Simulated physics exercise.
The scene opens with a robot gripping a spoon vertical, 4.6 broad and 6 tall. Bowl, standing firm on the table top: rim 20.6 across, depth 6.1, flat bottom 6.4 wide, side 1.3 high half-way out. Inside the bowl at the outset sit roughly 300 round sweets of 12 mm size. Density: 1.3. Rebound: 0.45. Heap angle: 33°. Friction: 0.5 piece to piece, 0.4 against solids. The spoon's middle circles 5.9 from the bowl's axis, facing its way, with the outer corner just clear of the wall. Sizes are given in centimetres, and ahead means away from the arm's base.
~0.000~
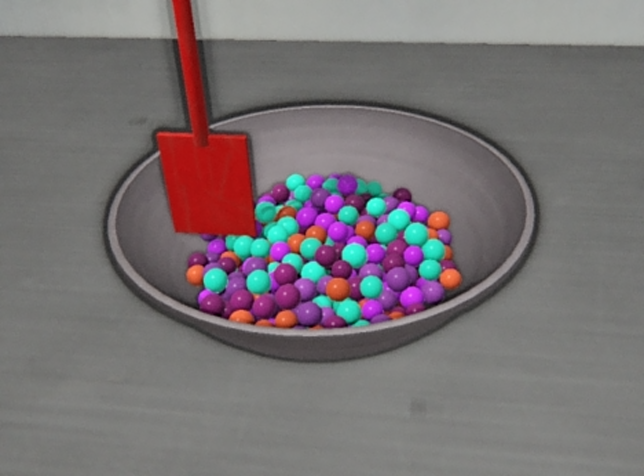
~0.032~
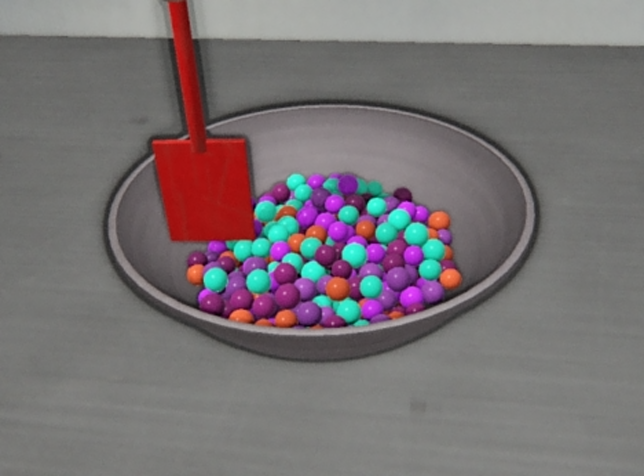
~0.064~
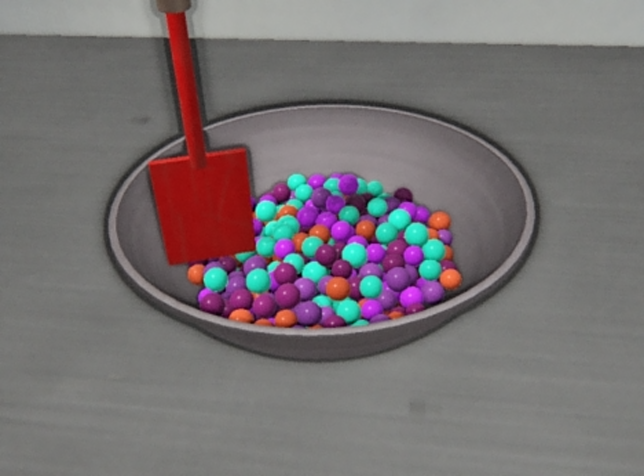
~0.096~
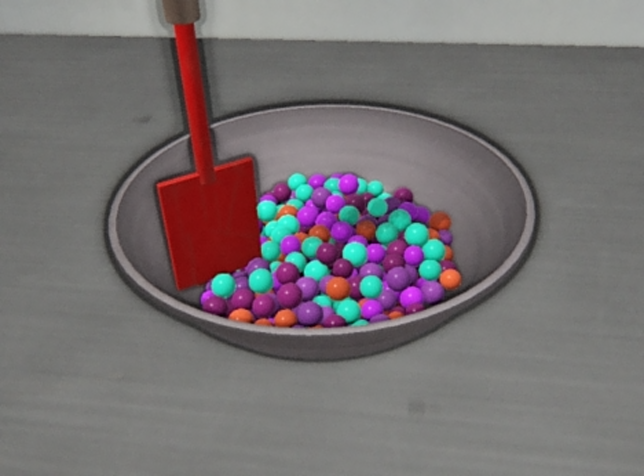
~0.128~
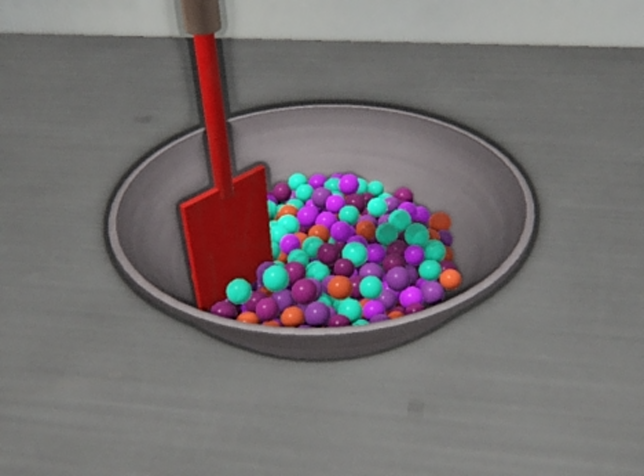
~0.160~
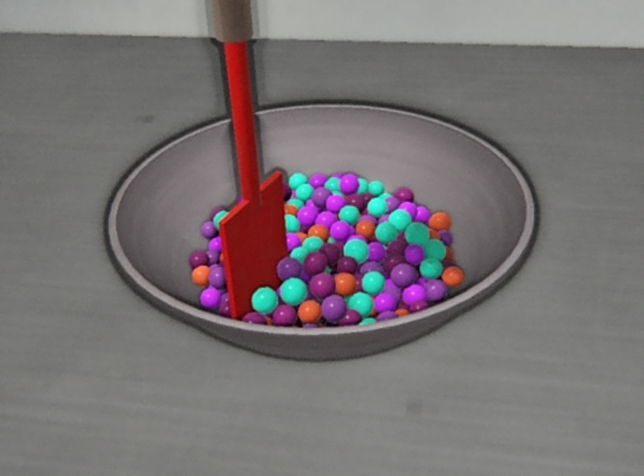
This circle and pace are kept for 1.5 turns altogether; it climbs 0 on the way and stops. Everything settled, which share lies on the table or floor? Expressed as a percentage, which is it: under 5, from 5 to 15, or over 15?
The percentage is from 5 to 15.
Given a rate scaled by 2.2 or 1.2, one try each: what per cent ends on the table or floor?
Some 30 and 15 per cent.
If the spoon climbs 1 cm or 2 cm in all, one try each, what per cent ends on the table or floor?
Roughly 0 percent, then roughly 0 percent.
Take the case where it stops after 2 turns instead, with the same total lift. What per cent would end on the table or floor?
Estimate: Near 10 %.
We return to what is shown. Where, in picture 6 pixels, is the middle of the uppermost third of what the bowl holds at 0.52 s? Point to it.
(319, 175), roughly.
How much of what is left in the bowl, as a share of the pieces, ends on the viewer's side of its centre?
Some 45 per cent.
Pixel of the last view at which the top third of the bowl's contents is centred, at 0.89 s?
I'd point to about (307, 296).
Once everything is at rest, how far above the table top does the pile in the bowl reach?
I'd guess close to 5.5 centimetres.
By 0.52 s, 254° round, highest piece 8 above the table; 294 in the bowl, 2 in flight or on the tool.
By 0.89 s, 78° round, highest piece 8 above the table; 277 in the bowl, 17 on the table or floor, 2 in flight or on the tool.
By 1.27 s, 180° round, highest piece 6 above the table; 274 in the bowl, 22 on the table or floor.
By 1.97 s, 180° round, highest piece 6 above the table; 274 in the bowl, 22 on the table or floor.
Final count, 274 in the bowl, 22 on the table or floor. That is 7 % on the table or floor.
